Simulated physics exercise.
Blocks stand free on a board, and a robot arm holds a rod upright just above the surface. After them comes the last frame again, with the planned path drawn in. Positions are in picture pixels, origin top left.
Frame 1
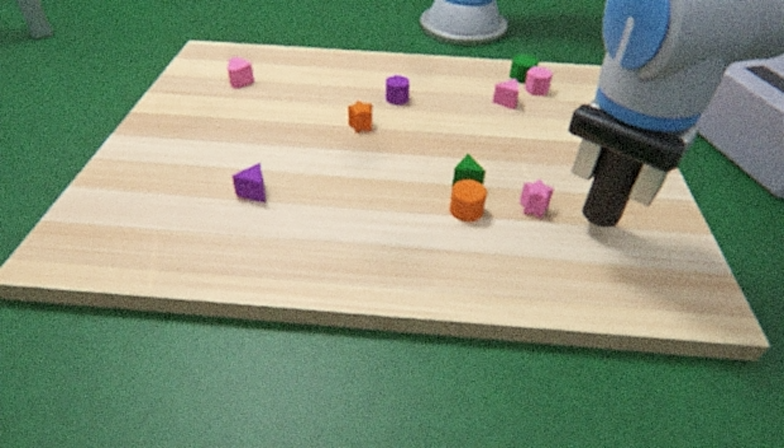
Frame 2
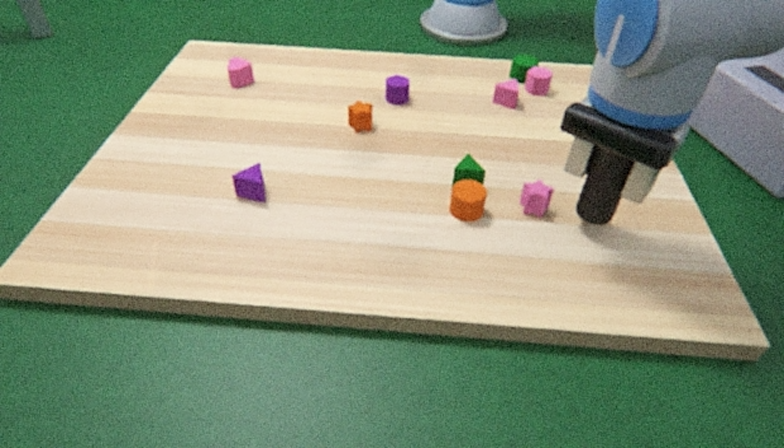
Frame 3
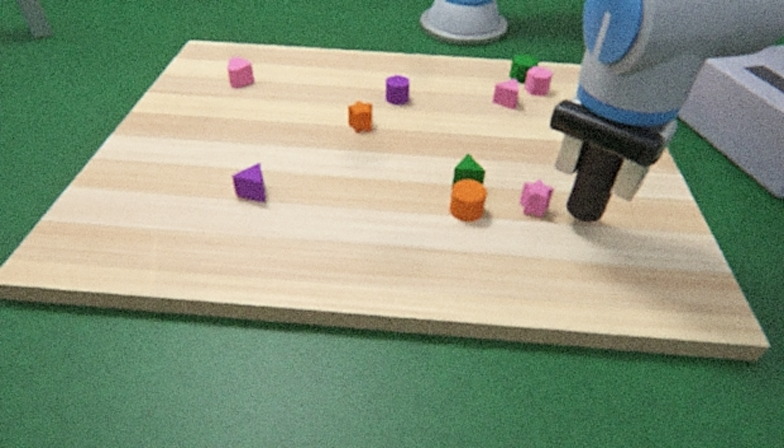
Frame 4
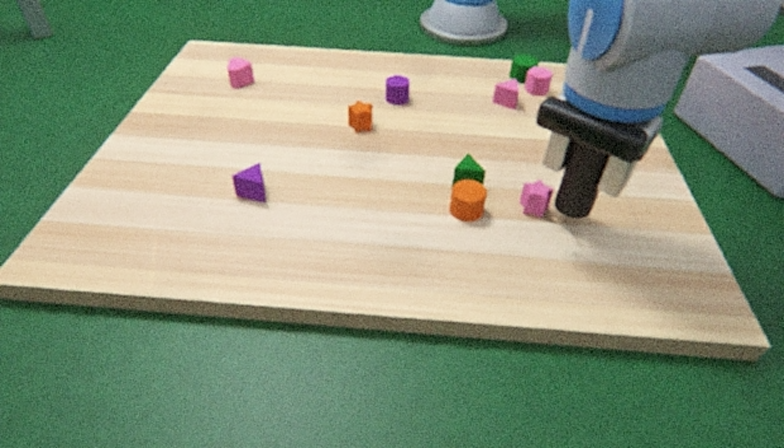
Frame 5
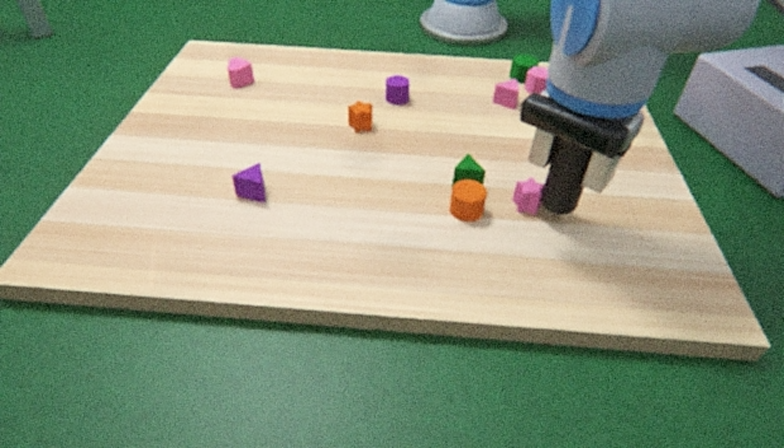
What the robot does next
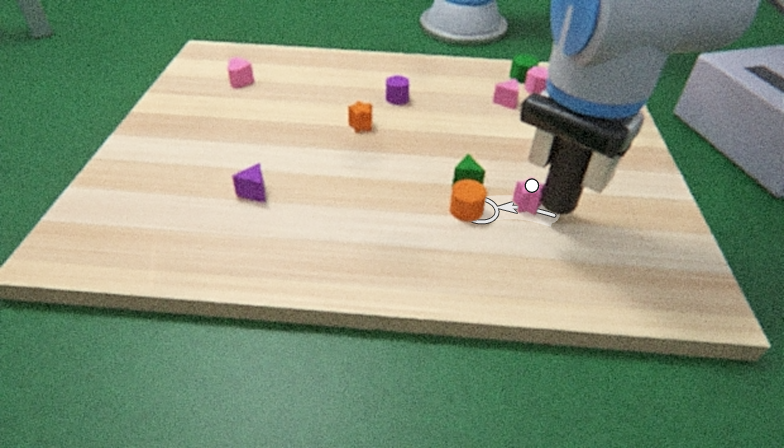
Robot arm moving a black rod slowly left across a wooden board and nudging a pink star block slightly left.
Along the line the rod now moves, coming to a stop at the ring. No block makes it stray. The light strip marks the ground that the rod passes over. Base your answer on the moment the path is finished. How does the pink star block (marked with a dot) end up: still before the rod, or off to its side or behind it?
In the end it is beside or behind the rod.
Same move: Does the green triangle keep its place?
Going by the path, no.
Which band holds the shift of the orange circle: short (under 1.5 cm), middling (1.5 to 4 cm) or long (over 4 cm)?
From 1.5 to 4 cm.
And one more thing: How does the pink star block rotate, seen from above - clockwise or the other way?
It swings round clockwise.
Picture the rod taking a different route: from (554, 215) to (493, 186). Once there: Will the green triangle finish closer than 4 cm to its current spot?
Going by the path, yes.
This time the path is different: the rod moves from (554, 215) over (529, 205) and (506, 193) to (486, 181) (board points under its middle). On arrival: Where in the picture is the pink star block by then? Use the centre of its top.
Located at (462, 155).
Drawn move, from (554, 215) through (529, 209) and (503, 207) to (479, 210); the dot is on the pink star block.
The first path, step by step. Halfway along, rod at (518, 194); pink star block at (493, 177).
At the end, rod at (482, 197); orange circle at (448, 192); green triangle at (458, 158); pink star block at (467, 173), turned 35° clockwise.
